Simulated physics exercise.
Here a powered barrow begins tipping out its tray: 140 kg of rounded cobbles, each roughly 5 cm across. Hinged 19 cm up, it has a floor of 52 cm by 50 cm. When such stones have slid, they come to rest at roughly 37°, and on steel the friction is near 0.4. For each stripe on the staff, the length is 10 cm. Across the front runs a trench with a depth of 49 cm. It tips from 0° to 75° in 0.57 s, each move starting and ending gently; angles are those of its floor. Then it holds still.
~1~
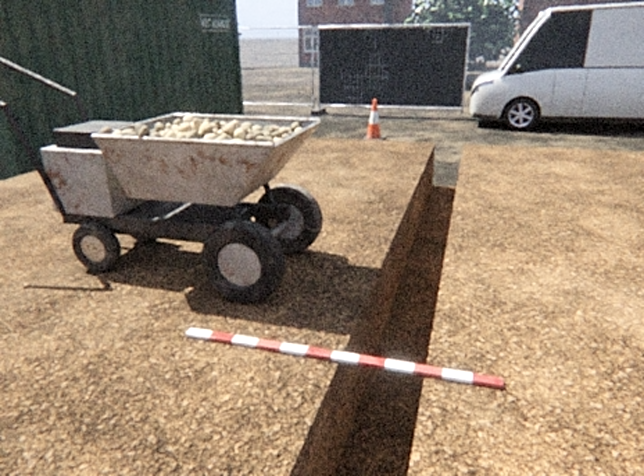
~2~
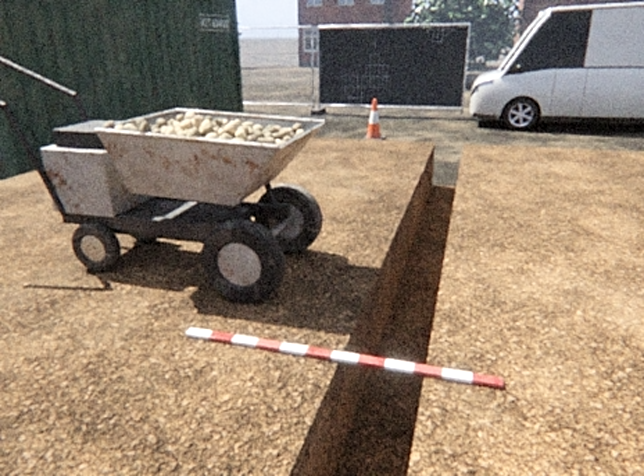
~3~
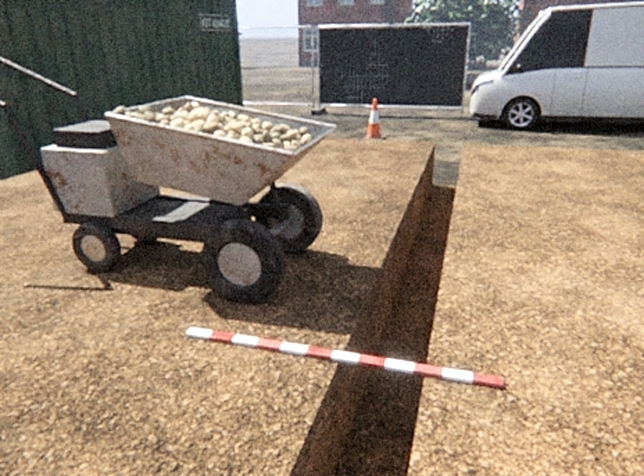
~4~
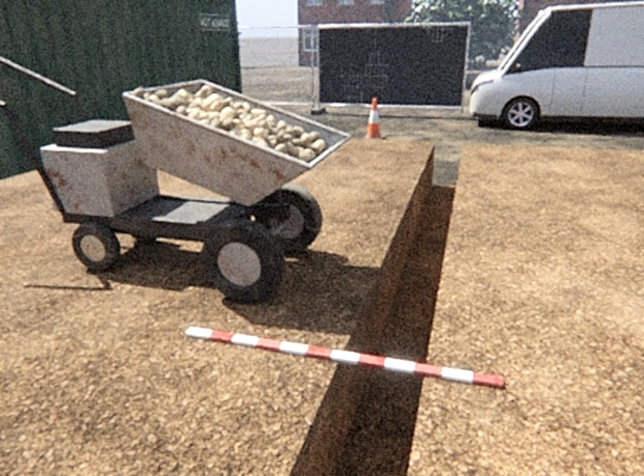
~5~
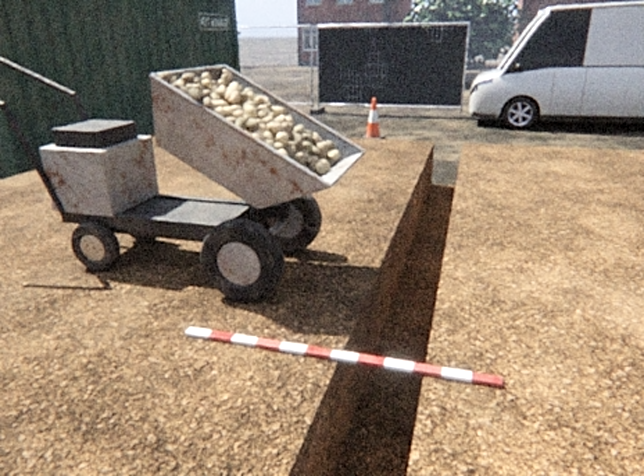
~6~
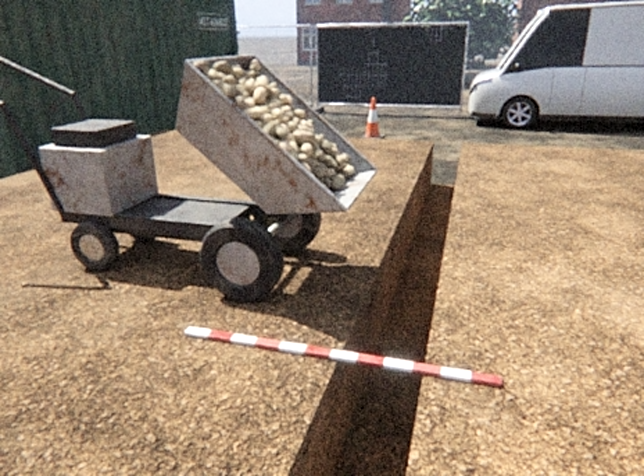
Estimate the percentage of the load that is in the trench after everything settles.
Roughly 53 per cent of the load.
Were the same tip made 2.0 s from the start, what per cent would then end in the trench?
It would come to roughly 85 per cent.
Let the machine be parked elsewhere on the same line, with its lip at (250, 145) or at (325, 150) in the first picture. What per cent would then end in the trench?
Around 75 and then 15 percent.
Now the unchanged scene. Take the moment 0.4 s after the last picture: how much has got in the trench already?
By that point it's something like 35 in a hundred.
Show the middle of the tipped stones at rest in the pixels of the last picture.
Near (427, 351).
Then, 0.1 s after the last picture the floor is at 64°, 100 % in the tray; the foremost stones are at (370, 215).
Then, 0.4 s after the last picture the floor is at 75°, 52 % in the tray, 34 % in the trench, 14 % past the trench; the foremost stones are at (469, 297).
Then, 0.7 s after the last picture the floor is at 75°, 3 % in the tray, 50 % in the trench, 47 % past the trench; the foremost stones are past the picture's edge.
Then, 2.7 s after the last picture the floor is at 75°, 0 % in the tray, 53 % in the trench, 47 % past the trench; the foremost stones are past the picture's edge.
